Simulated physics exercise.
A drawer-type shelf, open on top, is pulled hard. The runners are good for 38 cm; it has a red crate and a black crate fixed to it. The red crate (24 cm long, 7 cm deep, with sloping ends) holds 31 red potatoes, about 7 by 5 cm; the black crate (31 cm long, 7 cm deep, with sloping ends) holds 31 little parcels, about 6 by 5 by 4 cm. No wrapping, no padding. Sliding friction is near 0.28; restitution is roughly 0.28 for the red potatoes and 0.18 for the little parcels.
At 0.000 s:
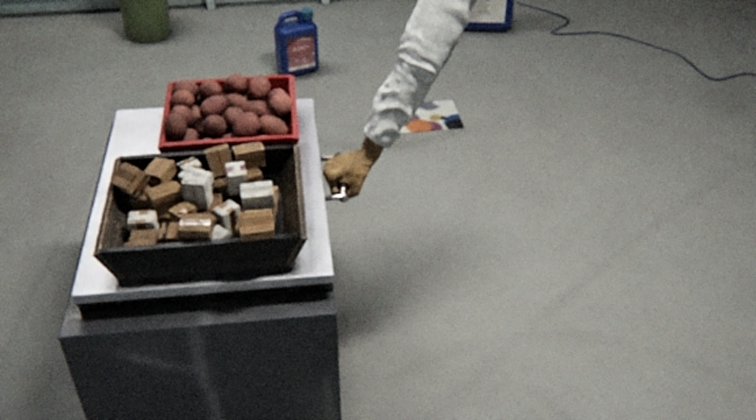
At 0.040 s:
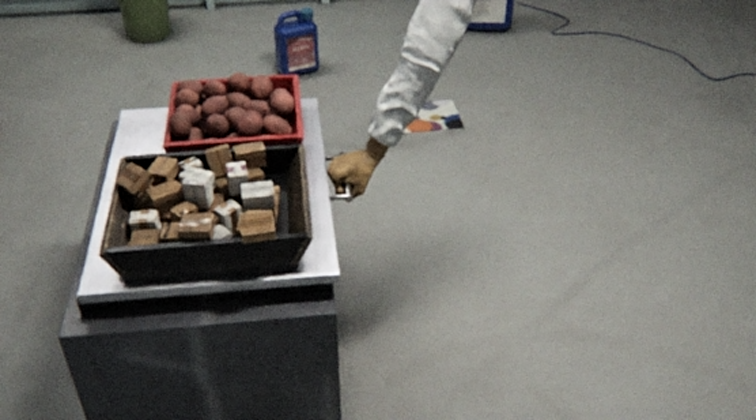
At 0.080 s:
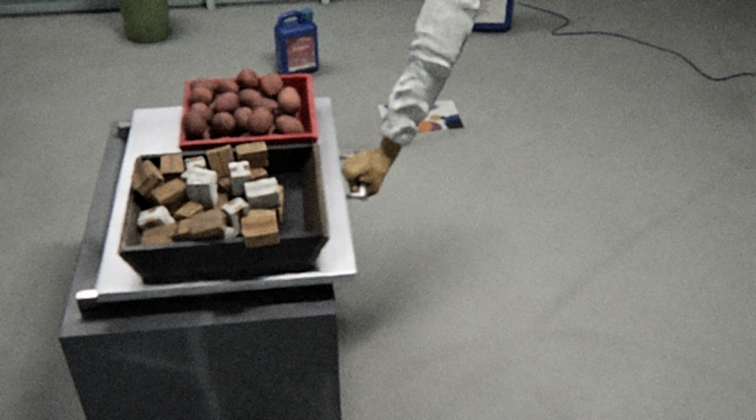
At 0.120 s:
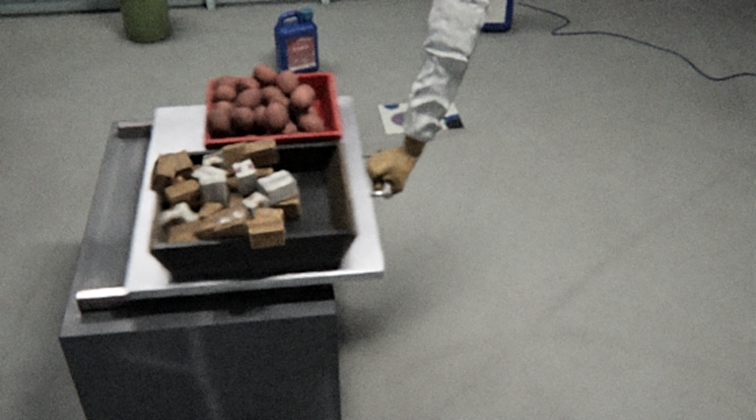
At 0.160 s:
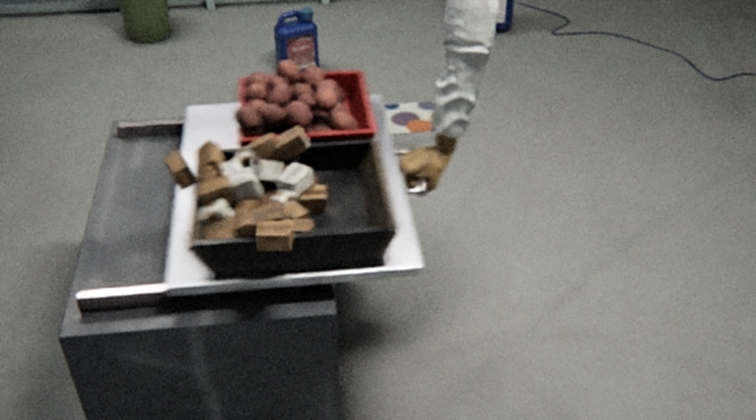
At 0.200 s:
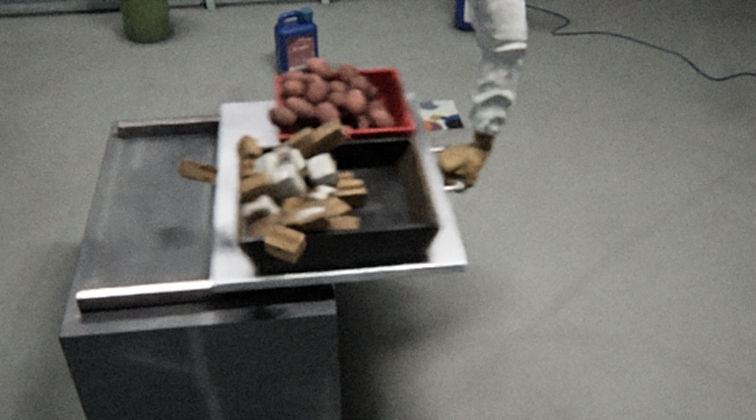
A gloved hand at the end of a pale sleeve pulls a light shelf rightward off a dark grey cabinet on a grey floor, seen from above by a still camera. On it sit a red crate of reddish potatoes behind a black crate of small brown and white blocks, with a blue container beyond. The shelf slides out faster, the contents shift left, and a few blocks tumble over the black crate's edge.
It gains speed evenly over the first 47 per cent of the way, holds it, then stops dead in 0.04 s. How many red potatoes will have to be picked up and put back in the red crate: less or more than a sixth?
More than one in six of the red potatoes leave the red crate.
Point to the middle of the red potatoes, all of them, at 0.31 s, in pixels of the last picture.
Near (399, 98).
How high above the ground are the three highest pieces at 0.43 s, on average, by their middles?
Some 74 cm up.
After 0.23 s, the runners reach their end.
After 0.31 s, red crate 31 in, 0 out and black crate 29 in, 2 out.
After 0.43 s, red crate 26 in, 5 out and black crate 25 in, 6 out.
After 0.65 s, red crate 20 in, 11 out and black crate 25 in, 6 out.
When it is over (at 1.08 s), red crate 20 in, 11 out and black crate 25 in, 6 out. Asked share, 11 of 31, 35 per cent.
